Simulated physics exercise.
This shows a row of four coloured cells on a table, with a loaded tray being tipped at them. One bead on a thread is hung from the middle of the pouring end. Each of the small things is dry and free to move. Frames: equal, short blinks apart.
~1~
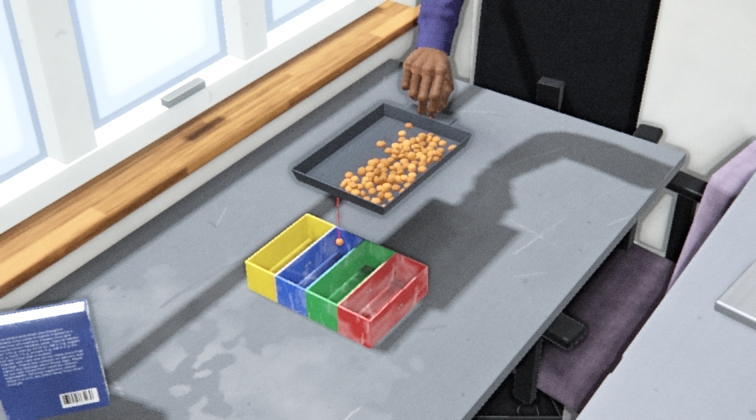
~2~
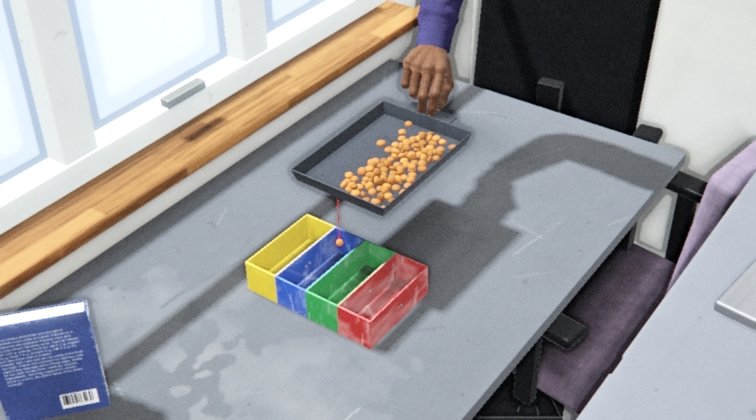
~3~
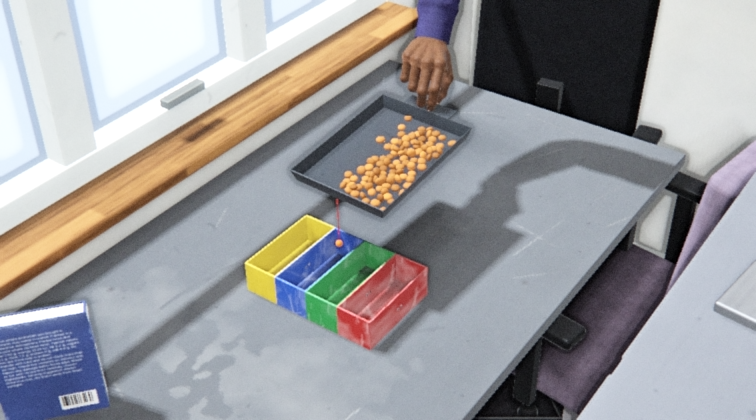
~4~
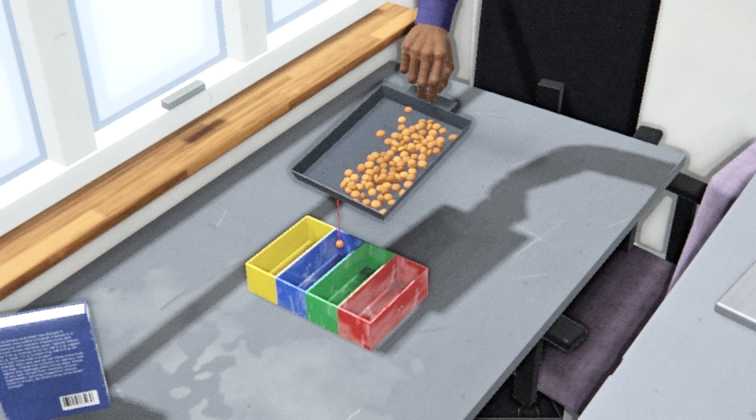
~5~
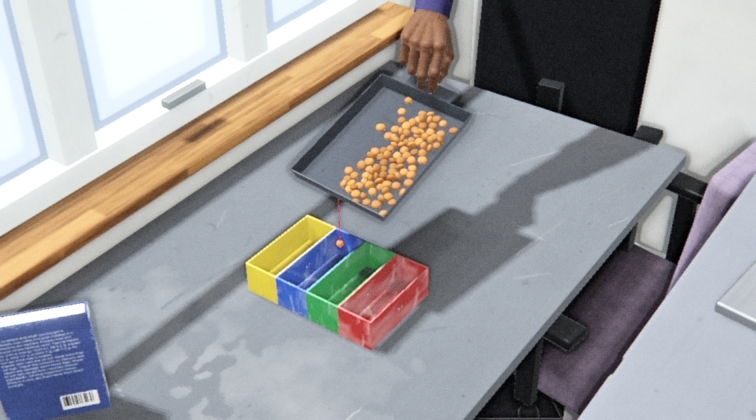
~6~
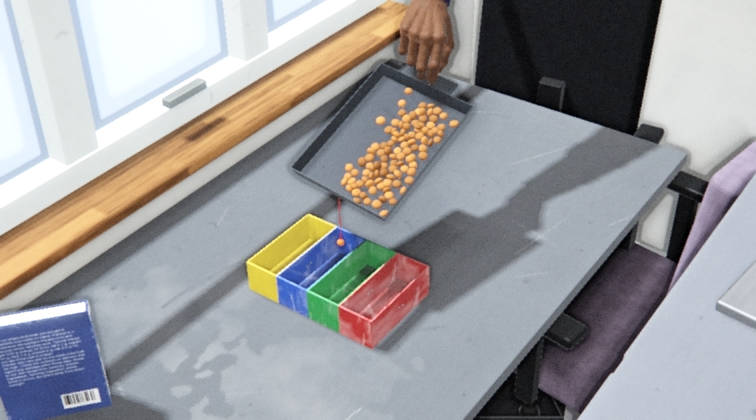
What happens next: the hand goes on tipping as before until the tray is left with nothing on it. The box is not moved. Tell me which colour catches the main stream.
The red cell catches it.
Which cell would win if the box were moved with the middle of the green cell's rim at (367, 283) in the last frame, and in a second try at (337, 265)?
The first placing favours green, while the second favours the red one.
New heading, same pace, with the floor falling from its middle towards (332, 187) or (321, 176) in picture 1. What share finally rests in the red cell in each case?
0 % and 0 %, roughly.
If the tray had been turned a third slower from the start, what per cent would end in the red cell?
It would be around 60 per cent.
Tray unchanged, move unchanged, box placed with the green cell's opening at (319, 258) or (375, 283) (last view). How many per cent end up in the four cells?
It would be roughly 40 per cent for the first and roughly 100 per cent for the second.
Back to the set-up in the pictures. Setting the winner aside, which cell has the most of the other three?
It's the cell in green that ends up second.
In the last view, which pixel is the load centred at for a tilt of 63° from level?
About (384, 186).
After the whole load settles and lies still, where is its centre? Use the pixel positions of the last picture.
Roughly at (372, 305), give or take.
Soon after the last picture, tray tipped steeply; all on the tray.
A little later, tray tipped right over; about a quarter on the tray; about half in the red cell; about a quarter in the green cell; a small part falling or outside the box.
Later still, tray tipped past a quarter turn; about half in the red cell; about half in the green cell; a stray few falling or outside the box.
At rest, tray tipped past a quarter turn; about half in the red cell; about half in the green cell; none in the blue cell; none in the yellow cell; a stray few outside the box.
